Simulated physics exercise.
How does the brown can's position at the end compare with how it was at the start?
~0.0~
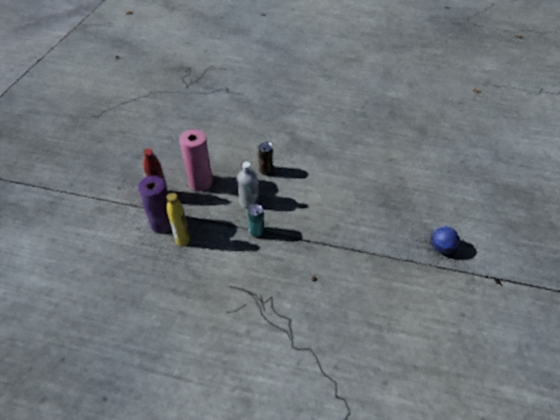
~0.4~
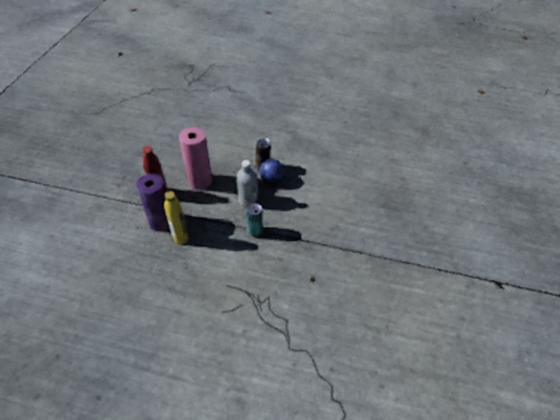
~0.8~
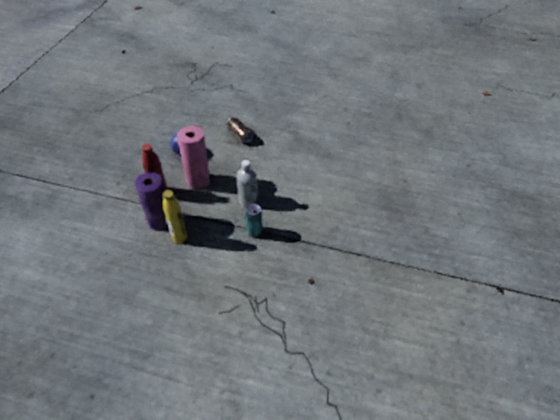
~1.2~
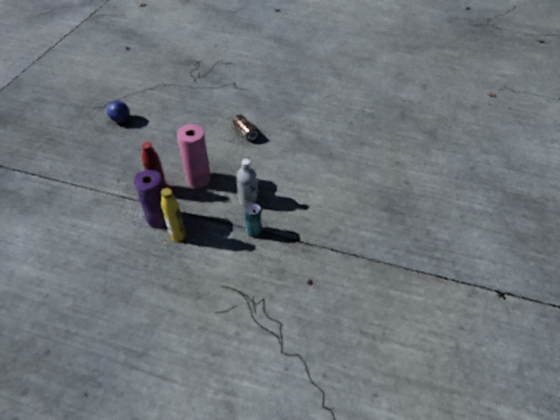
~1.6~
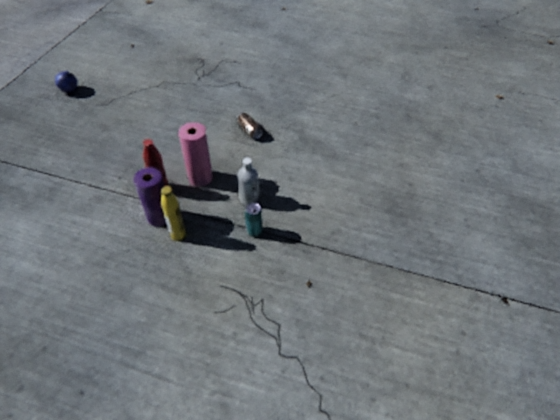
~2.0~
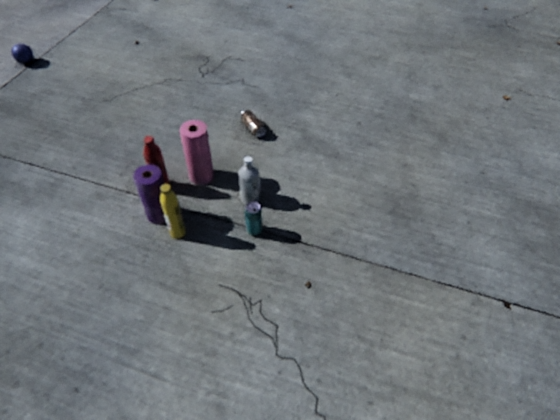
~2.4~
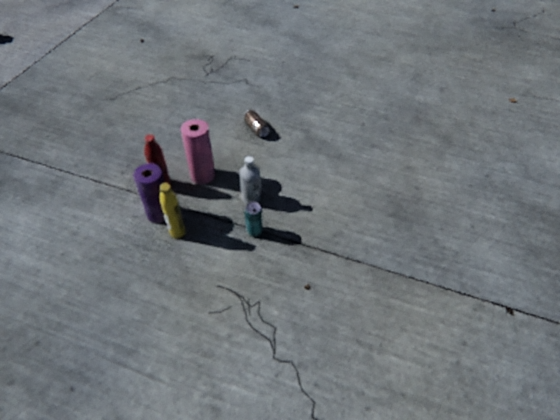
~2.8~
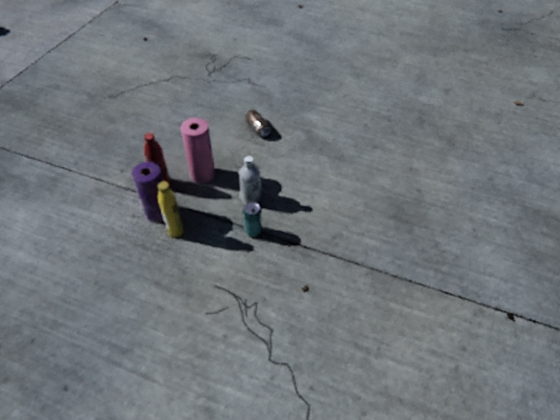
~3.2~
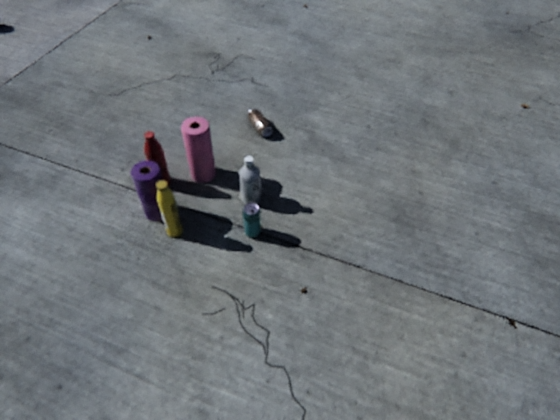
At the start the brown can was standing upright, but by the end it was lying on its side, a little farther back from the group.
A blue ball rolled left across the concrete toward a cluster of bottles, cans and rolls, knocked over the small brown can at the back, and rolled on out of sight at upper left while the others stayed standing.
